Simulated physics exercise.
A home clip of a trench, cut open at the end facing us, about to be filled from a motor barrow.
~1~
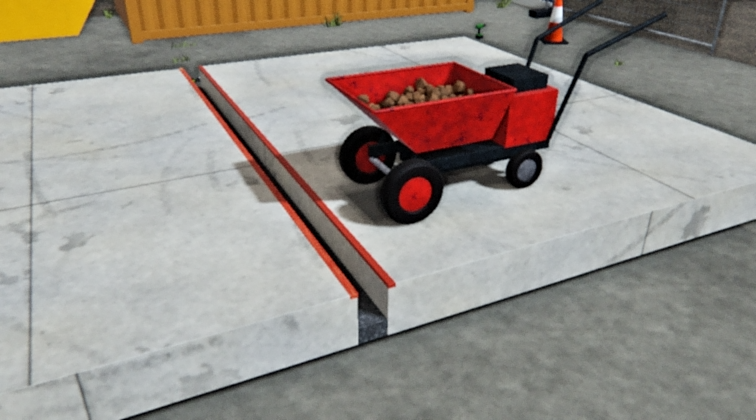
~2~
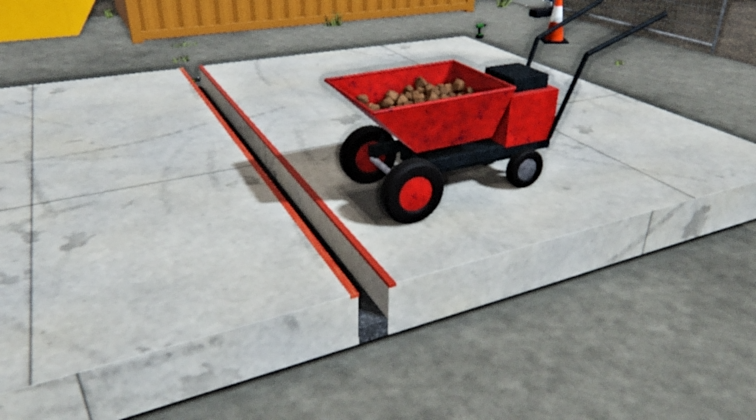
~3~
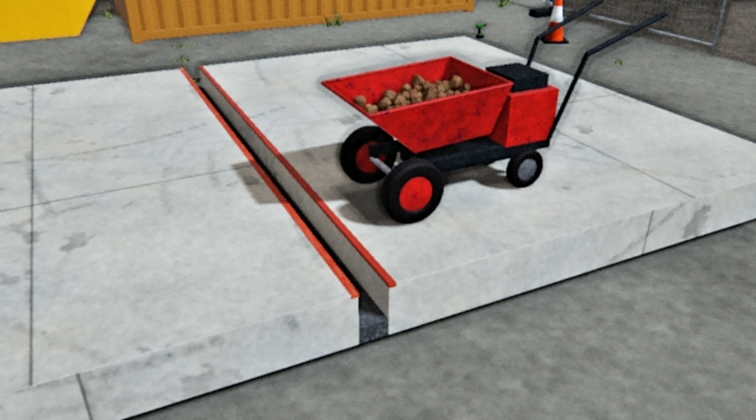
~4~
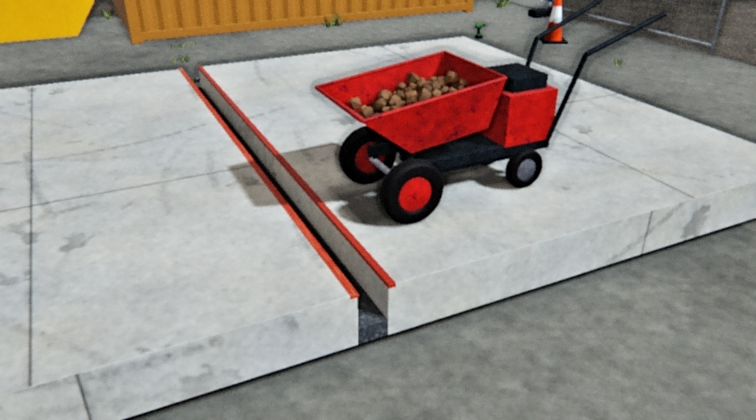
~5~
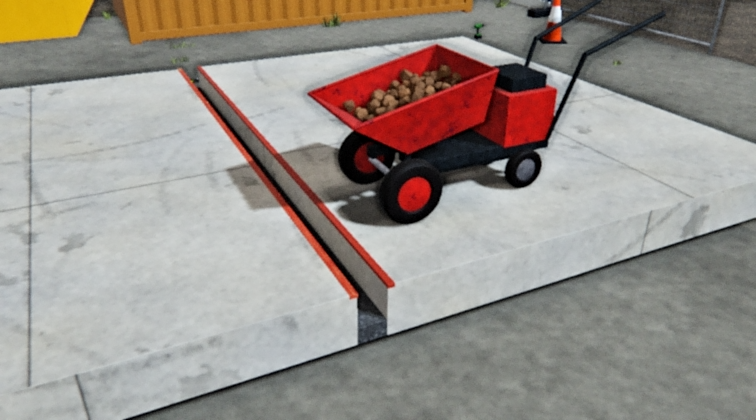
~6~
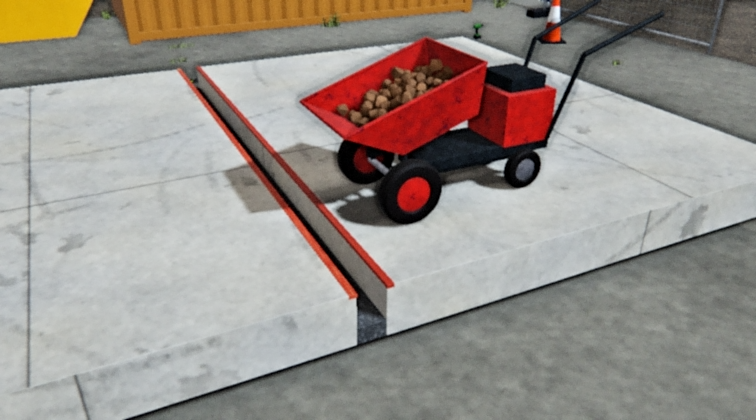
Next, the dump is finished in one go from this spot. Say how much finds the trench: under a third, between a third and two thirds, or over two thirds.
In the trench: Less than a third.
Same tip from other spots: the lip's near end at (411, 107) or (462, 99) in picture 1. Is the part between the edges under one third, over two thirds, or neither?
First the middle third, then under a third.
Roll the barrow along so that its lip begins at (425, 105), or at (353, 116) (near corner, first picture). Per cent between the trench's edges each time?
Roughly 50 per cent, and 0 per cent.
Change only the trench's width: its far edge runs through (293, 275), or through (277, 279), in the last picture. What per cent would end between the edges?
First some 80, then 100 per cent.
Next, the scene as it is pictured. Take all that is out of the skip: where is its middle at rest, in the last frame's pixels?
Roughly at (253, 226).
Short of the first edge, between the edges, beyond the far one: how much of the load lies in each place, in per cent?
In per cent, short 0, between 0 and beyond 60.
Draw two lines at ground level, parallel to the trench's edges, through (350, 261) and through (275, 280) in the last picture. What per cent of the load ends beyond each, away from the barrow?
In turn 60 and 30 in a hundred.
Shortly afterwards, skip tipped steeply; the whole lot in the skip.
Next, skip tipped right over; near two thirds in the skip; near a third beyond it.
Some moments later, skip tipped right over; near a third in the skip; near two thirds beyond it.
In the end, skip tipped right over; near a third in the skip; none at all in or heaped over the trench; near two thirds beyond it.
